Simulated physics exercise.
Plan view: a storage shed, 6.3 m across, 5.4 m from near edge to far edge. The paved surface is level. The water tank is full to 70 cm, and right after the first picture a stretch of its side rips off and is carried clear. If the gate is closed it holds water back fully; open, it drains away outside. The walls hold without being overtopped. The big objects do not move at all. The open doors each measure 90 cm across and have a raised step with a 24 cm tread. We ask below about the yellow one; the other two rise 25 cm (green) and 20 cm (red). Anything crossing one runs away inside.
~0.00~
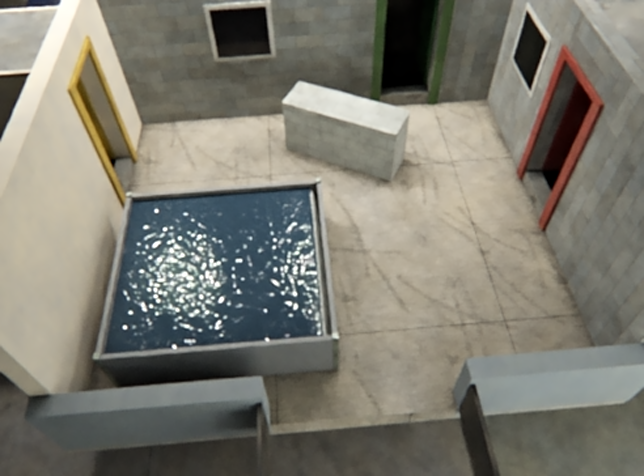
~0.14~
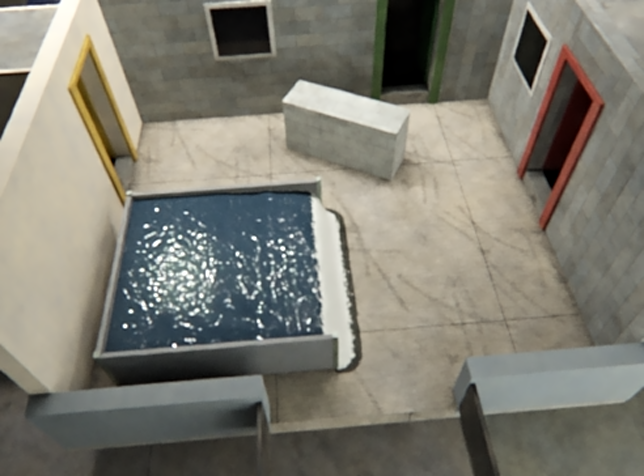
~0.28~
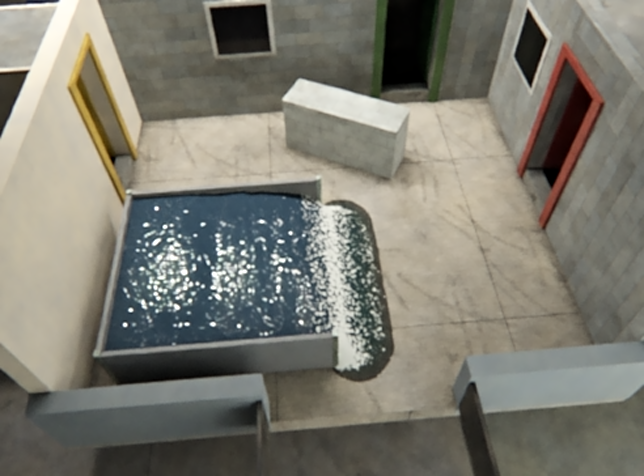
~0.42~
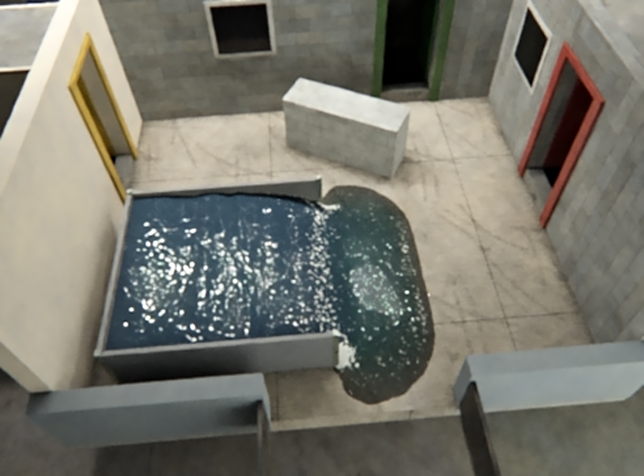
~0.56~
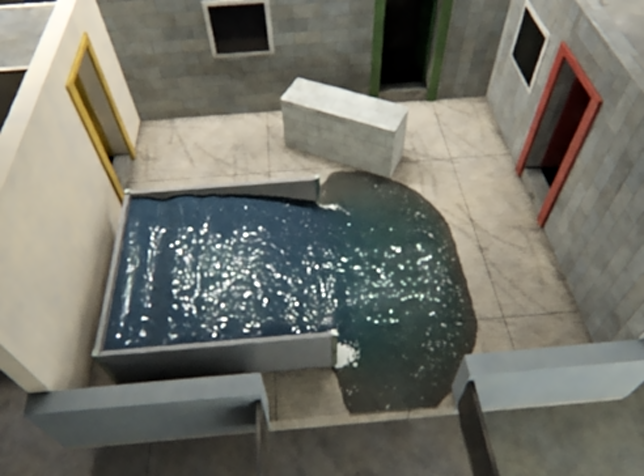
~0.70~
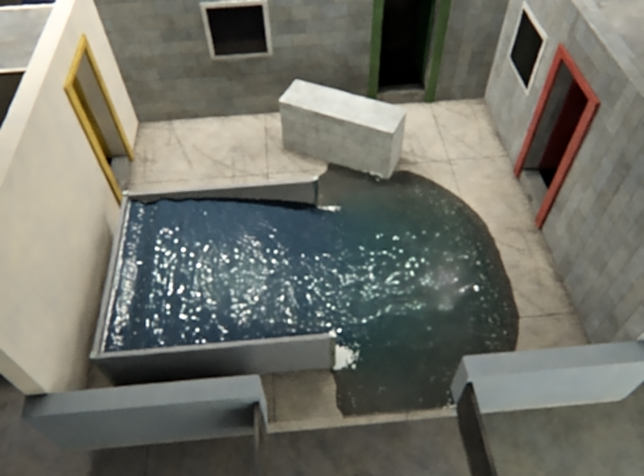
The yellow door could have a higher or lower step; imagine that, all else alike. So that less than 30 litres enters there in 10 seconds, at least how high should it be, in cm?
At least 13.5 cm or so.
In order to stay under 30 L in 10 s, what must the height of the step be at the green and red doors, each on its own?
Close to 22 cm (green) and close to 28 cm (red).
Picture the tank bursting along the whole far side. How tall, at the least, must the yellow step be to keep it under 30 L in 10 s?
Required height: Approx. 32 cm.
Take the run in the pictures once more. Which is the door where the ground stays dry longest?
The yellow door comes last.
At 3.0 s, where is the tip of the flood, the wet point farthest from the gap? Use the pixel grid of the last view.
(478, 104).
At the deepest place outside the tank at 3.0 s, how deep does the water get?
Roughly 42 cm.
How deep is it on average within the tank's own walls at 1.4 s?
41 cm, roughly.
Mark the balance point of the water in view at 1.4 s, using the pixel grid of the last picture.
At about (308, 283).
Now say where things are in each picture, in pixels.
Still water, 70 cm deep, in the water tank at (222, 262); the yellow door at (109, 136) is dry, in the first frame.
The gap is at (325, 274), the front 0.3 m out at (353, 359); the back of the water tank holds 70 cm, in the second frame.
Water pours out at (325, 274) and has run 0.7 m, to (386, 350); about 13 cm deep outside, 70 cm at the back, in the third frame.
Water pours out at (325, 275) and has run 1.3 m, to (424, 305); about 11 cm deep outside, 70 cm at the back, in the fourth frame.
Water pours out at (324, 275) and has run 1.8 m, to (470, 329); about 9 cm deep outside, 70 cm at the back, in the fifth frame.
Water pours out at (322, 276) and has run 2.5 m, to (505, 287); about 8 cm deep outside, 64 cm at the back; the yellow door at (106, 134), 3.8 m from the gap, is still 3.2 m from the nearest water, in the sixth frame.
After 1.4 s water covers 50 % of the floor, deepest (42 cm) near (591, 374); it has not reached the yellow door.
After 3.0 s water covers 60 % of the floor, deepest (42 cm) near (478, 104); it has not reached the yellow door.
After 10.0 s water covers 95 % of the floor, deepest (17 cm) near (81, 420); 13 cm at the yellow door, 6 litres in over its 17 cm step.
At the yellow door as built, the water arrived by 5.3 s and peaked near 19 cm at 7.2 s.
Run again over the same 10 s with other heights there, 53 litres in over 11.5 cm, 10 litres over 16 cm. The limit of 30 litres is kept from about 13.5 cm up.
